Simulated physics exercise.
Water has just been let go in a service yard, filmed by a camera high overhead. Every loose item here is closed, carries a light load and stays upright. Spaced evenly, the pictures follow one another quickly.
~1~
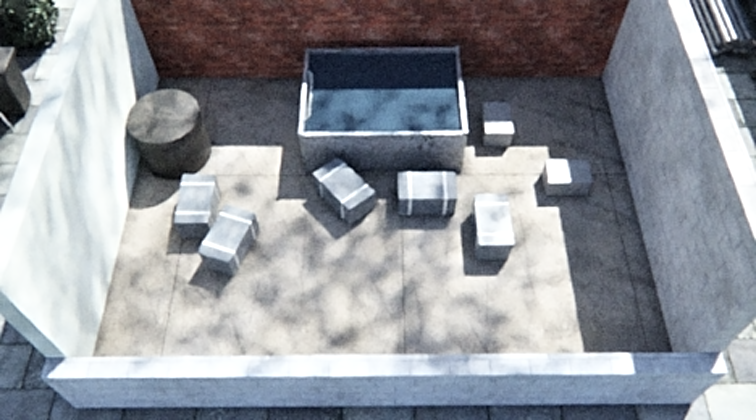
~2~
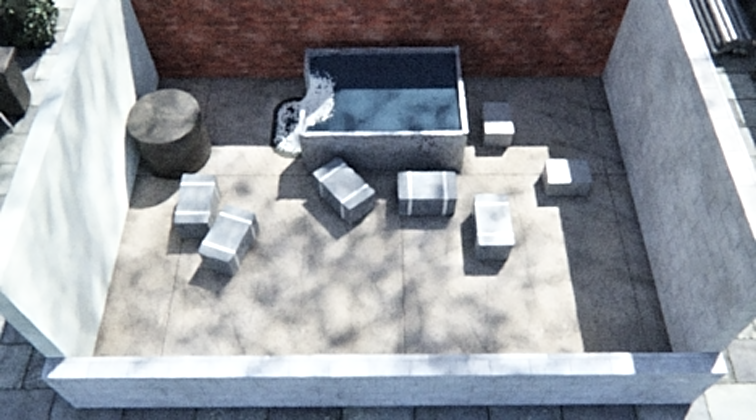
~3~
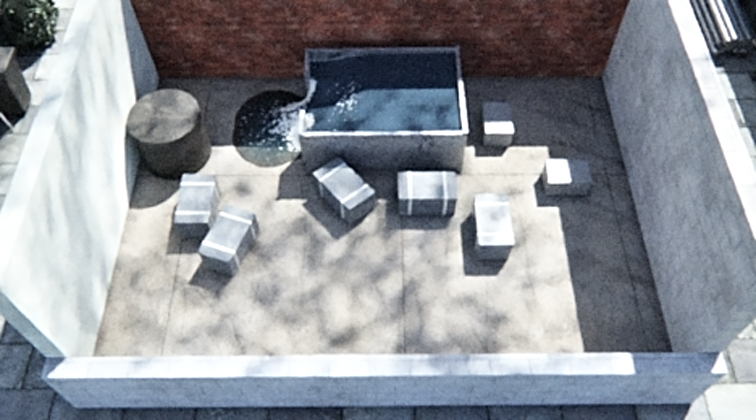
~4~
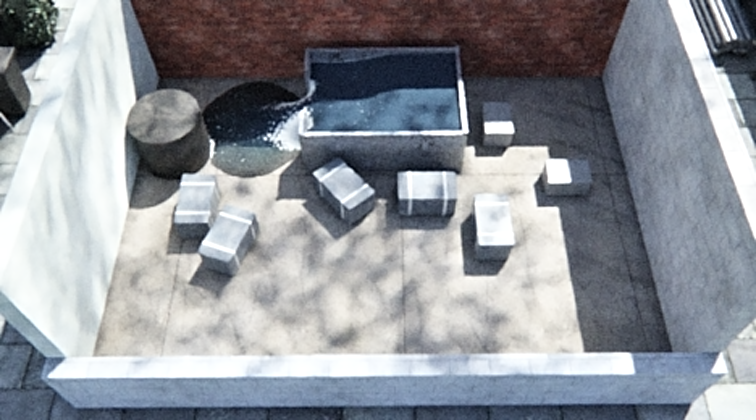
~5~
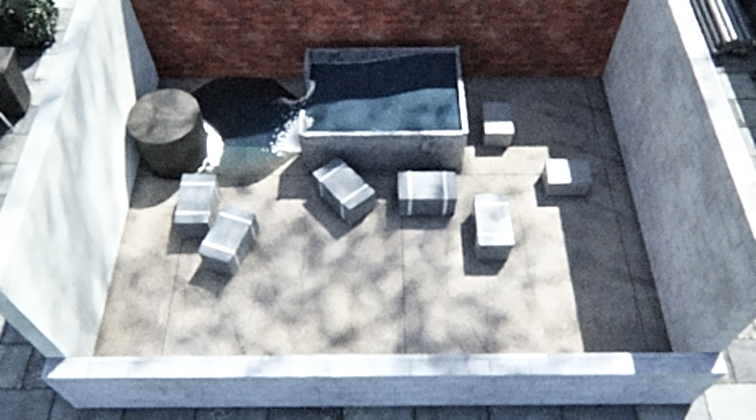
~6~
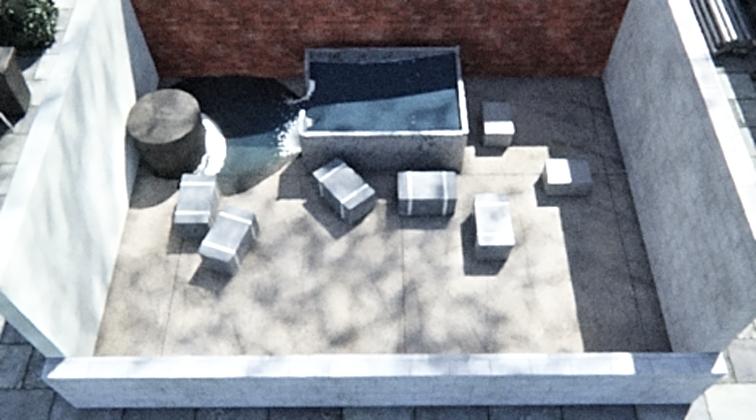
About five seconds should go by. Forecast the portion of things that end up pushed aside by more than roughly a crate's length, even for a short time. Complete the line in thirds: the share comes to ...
The share comes to less than a third.
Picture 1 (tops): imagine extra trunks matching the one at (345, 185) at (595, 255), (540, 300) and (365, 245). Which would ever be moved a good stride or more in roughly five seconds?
Stays put, stays put, stays put.
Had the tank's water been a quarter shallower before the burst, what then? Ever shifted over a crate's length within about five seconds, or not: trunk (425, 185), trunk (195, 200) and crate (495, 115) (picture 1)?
In the order you named them: Stayed within the threshold, went past the threshold, stayed within the threshold.
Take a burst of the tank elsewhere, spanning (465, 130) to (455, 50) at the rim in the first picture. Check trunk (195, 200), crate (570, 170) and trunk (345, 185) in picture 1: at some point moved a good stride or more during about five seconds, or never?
Lab note - in sequence: Did not travel far; travelled far enough; did not travel far.
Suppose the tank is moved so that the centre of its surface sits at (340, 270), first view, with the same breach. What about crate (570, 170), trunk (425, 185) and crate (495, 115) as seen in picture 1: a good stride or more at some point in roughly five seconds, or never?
First never went far, then displaced far, then never went far.
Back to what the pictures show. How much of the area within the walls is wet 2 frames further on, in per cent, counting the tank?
I reckon around 25 per cent.
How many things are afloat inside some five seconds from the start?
It works out to 2.
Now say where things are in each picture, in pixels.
A trunk at (343, 183), on the bottom; a trunk at (493, 219), on the bottom; 0 of 7 have shifted, in the first frame.
A trunk at (343, 183) rests on the ground; a trunk at (493, 219) rests on the ground; 0 of 7 have shifted, in the second frame.
A trunk at (343, 183) rests on the ground; a trunk at (493, 219) rests on the ground; 0 of 7 have shifted, in the third frame.
A trunk at (343, 183) rests on the ground; a trunk at (493, 219), on the bottom; 0 of 7 have shifted, in the fourth frame.
A trunk at (343, 183) rests on the ground; a trunk at (493, 219) rests on the ground; 0 of 7 have shifted, in the fifth frame.
A trunk at (343, 183) rests on the ground; a trunk at (493, 219), on the bottom; 0 of 7 have shifted, in the sixth frame.
A moment on, 0 of 7 are well off their spots; 0 afloat.
Next, 1 of 7 are well off their spots; 1 afloat.
Later, 2 of 7 are well off their spots; 1 afloat.
In the end, 2 of 7 are well off their spots, and 2 have been at some point; 2 afloat.
